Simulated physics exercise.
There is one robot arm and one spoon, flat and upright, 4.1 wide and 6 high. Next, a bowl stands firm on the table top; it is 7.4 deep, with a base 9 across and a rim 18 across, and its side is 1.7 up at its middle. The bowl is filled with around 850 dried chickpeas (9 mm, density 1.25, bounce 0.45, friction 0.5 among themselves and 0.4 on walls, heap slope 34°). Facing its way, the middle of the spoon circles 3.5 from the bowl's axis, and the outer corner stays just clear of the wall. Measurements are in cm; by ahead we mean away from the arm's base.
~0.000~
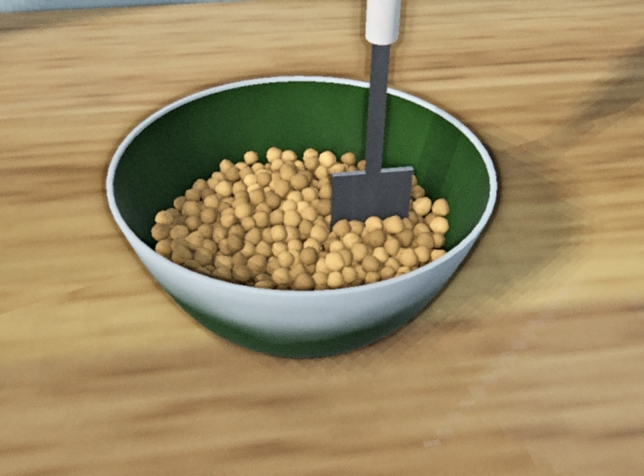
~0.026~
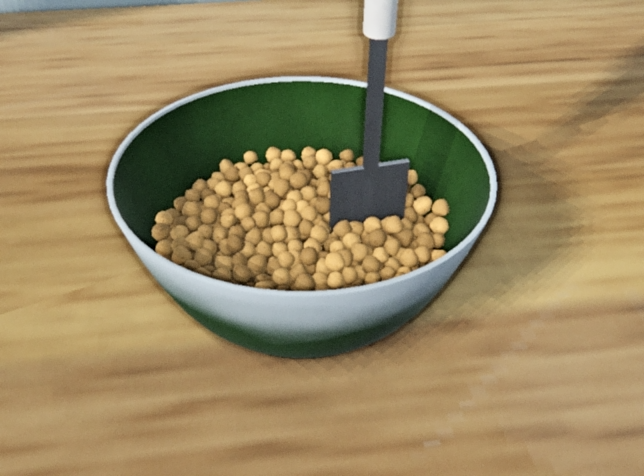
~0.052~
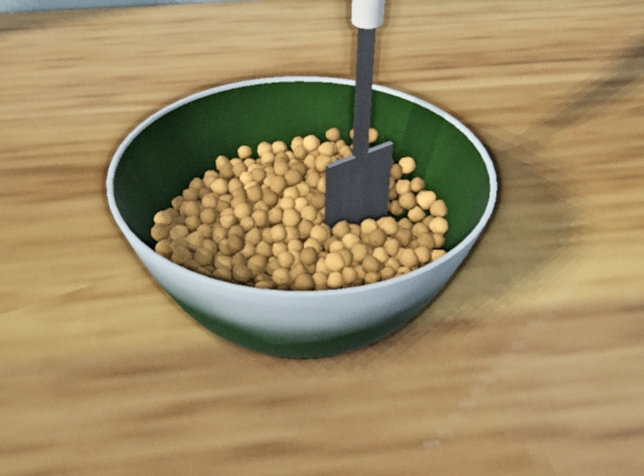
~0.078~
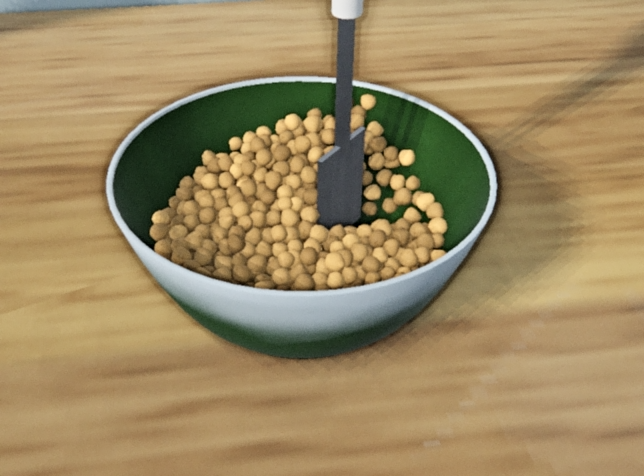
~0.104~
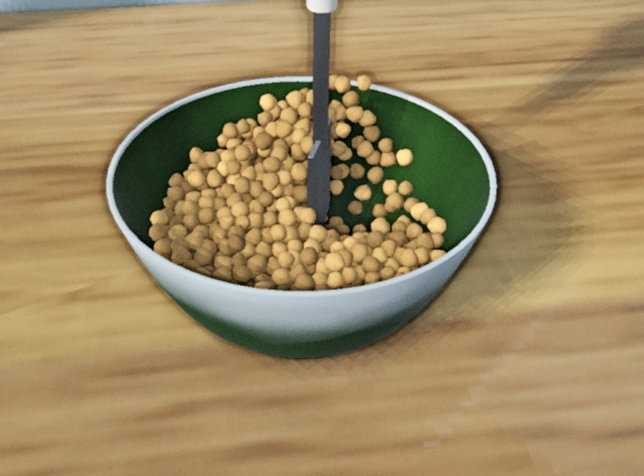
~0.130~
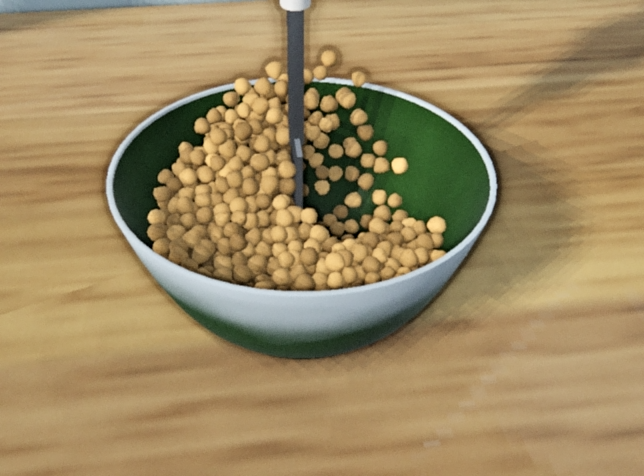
A bowl, green inside with a white rim, sits on a light wood-grained table, seen from above at a slant by a still camera. Tan dried chickpeas fill its lower part, and a dark flat-bladed spoon with a white handle stands in them right of centre. The spoon sweeps leftward, its blade turning edge-on, piling chickpeas up at the back left and baring green on the right.
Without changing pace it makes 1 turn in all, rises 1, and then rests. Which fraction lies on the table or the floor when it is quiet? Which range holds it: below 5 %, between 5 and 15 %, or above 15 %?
It lies between 5 and 15 %.
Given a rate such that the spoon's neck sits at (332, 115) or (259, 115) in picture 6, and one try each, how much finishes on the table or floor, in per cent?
About 0 % for one try and about 25 % for the other, in order.
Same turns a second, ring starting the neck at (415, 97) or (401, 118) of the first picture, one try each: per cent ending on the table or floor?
I'd put it at around 10 and 20 percent.
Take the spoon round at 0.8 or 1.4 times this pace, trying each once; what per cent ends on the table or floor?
I'd expect near 5 per cent, then near 25 per cent.
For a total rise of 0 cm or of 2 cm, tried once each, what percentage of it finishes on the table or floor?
Close to 10 percent and close to 5 percent.
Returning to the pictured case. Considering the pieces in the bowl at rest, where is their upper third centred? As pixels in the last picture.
(350, 193).
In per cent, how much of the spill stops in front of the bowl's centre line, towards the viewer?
Near 70 in a hundred.
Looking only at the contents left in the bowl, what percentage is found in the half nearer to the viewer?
I'd say around 45 per cent.
After 0.26 s, 190° round, highest piece 10 above the table; 828 in the bowl, 3 on the table or floor, 19 in flight or on the tool.
After 0.39 s, 293° round, highest piece 10 above the table; 784 in the bowl, 33 on the table or floor, 33 in flight or on the tool.
After 0.65 s, 0° round, highest piece 7 above the table; 769 in the bowl, 80 on the table or floor, 1 in flight or on the tool.
After 1.35 s, 0° round, highest piece 7 above the table; 769 in the bowl, 81 on the table or floor.
At rest, 769 in the bowl, 81 on the table or floor. That is 10 % on the table or floor.
